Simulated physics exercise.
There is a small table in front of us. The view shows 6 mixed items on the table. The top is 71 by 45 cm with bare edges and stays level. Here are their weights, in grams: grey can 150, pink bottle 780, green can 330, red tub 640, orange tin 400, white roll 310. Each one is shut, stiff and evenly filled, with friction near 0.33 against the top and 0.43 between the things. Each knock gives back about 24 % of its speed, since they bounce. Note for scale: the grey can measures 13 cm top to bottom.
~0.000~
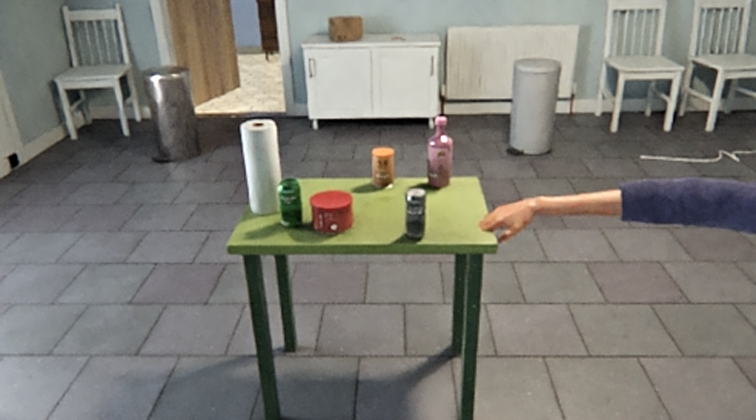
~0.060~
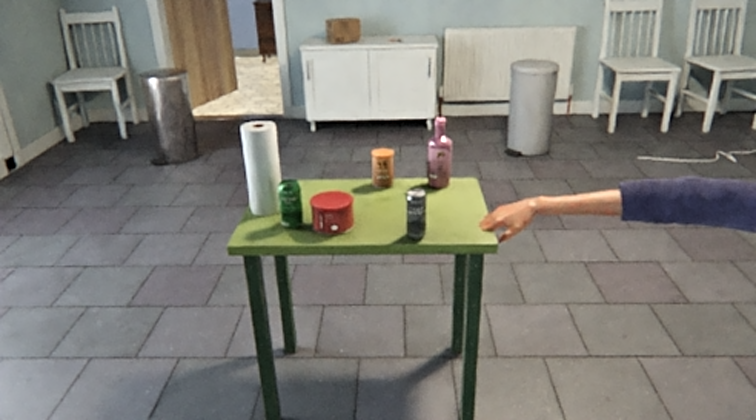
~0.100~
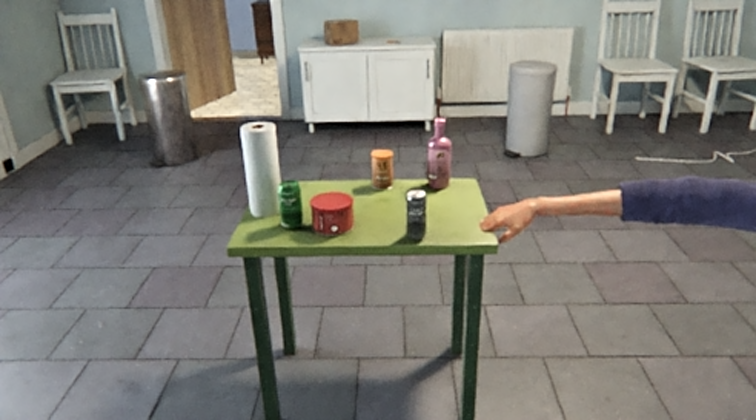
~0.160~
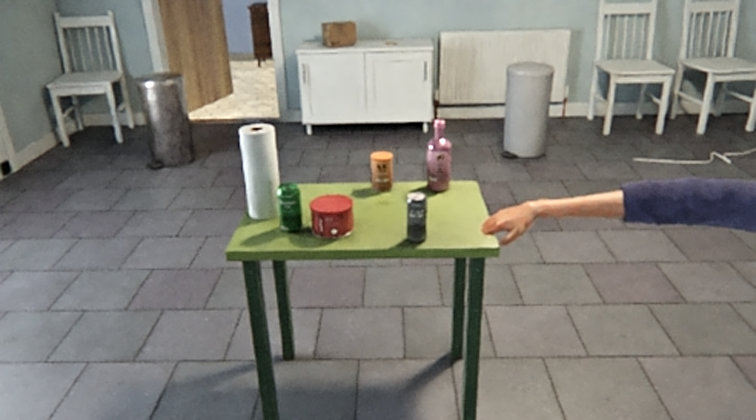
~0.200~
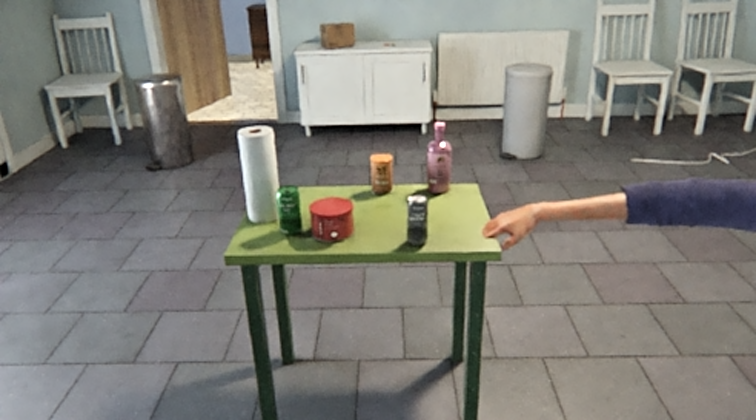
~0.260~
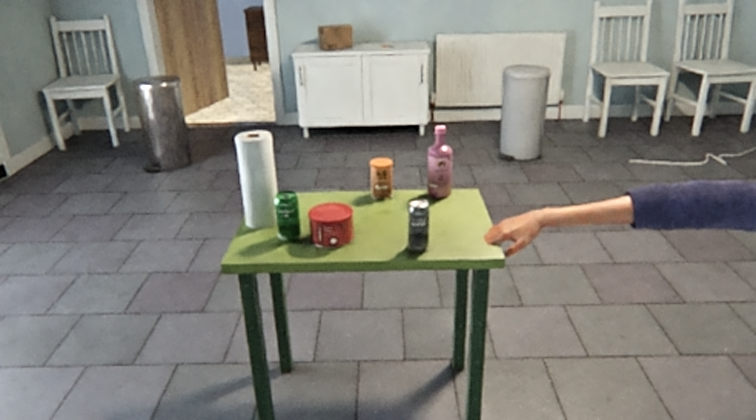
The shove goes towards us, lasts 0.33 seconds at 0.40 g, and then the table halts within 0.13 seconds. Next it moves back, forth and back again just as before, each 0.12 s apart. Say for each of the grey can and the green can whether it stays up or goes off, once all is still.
Grey can: Goes off, green can: Goes off.
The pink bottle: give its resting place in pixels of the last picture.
Close to pixel (444, 411) in the final view.
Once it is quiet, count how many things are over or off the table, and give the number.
I count 5.
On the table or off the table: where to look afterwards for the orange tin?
Orange tin: Stays in bounds.
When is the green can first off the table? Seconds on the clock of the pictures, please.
It happens near 0.8 s.
After 0.96 s, table along by 10 cm; grey can, green can, red tub and white roll now off the table; pink bottle on its side; orange tin moved 22 cm.
After 1.66 s, table along by 30 cm; pink bottle on its side; orange tin moved 9 cm.
In the end (2.9 s), off the table, grey can, pink bottle, green can, red tub and white roll; not toppled but over 5 cm from the start, orange tin.
